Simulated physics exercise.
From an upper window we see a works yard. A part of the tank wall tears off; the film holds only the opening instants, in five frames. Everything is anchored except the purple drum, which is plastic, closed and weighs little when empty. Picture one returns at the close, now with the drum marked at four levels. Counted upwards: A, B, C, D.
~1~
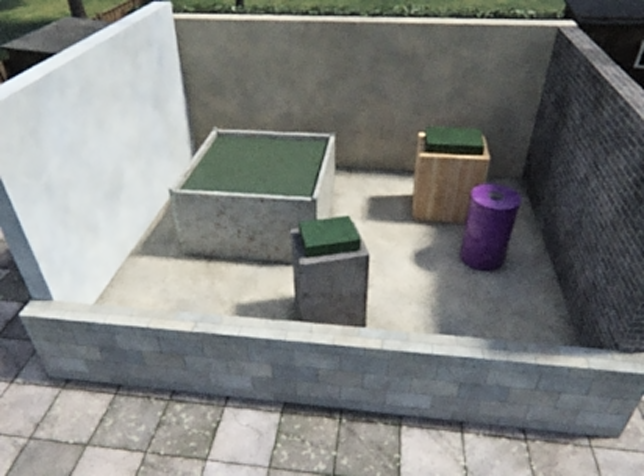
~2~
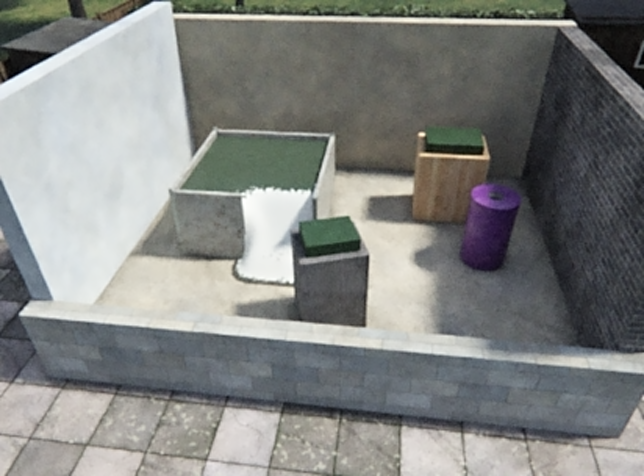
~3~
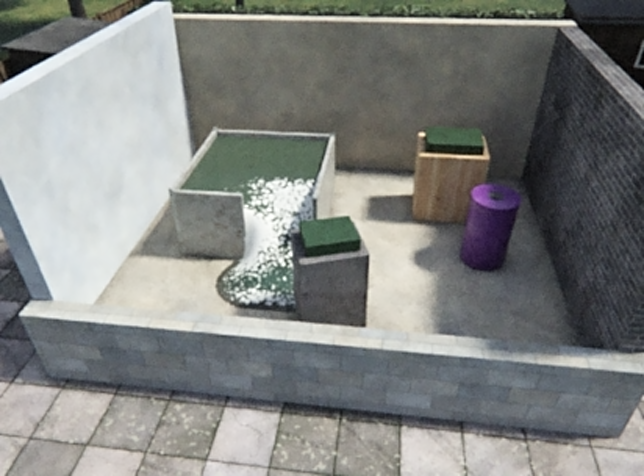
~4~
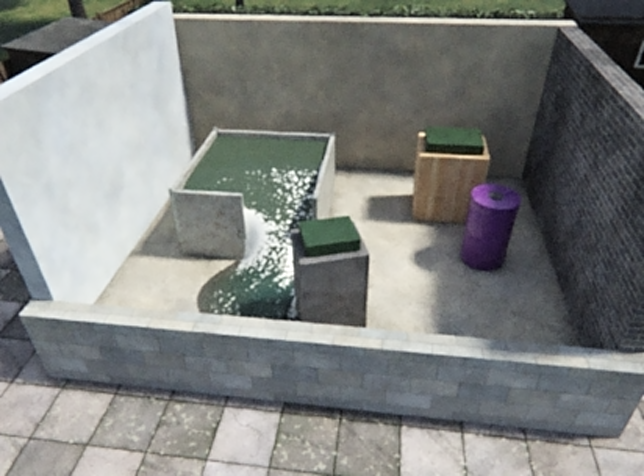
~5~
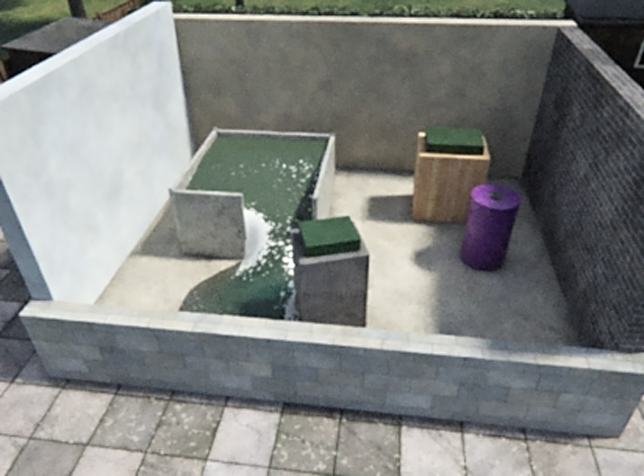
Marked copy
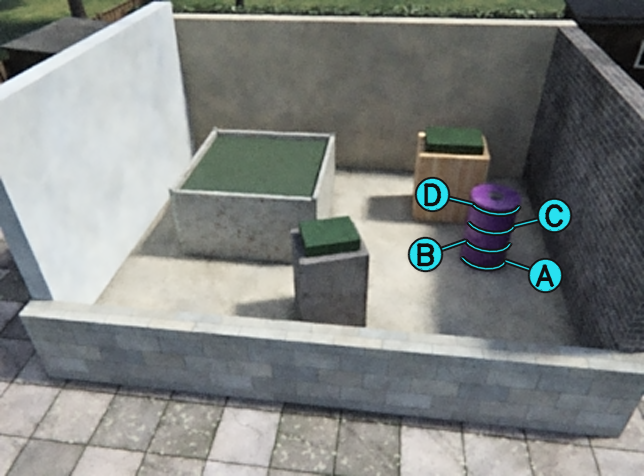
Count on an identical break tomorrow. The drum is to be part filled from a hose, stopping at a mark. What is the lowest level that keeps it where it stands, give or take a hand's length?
B is the one.
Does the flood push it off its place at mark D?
No, that is safe.
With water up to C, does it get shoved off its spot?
No, that is safe.
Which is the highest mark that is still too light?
It is A.
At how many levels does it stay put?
Three of them.
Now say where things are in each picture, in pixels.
The first picture shows lid of the purple drum at (495, 196); tank full, its middle at (260, 166).
In the second picture, 2 % of the ground under water, its edge towards the drum at (276, 254).
In the third picture, 5 % of the ground under water, its edge towards the drum at (276, 247).
In the fourth picture, 8 % of the ground under water, its edge towards the drum at (274, 248).
The fifth picture shows lid of the purple drum at (495, 196); 11 % of the ground under water, its edge towards the drum at (277, 230).
In cyan, A at (485, 268); B at (489, 251); C at (493, 233); D at (497, 214); from the bottom up A, B, C, D.
With A, it is pushed about 3 times its own width away.
With B, it does not move.
With C, it does not move.
With D, it does not move.
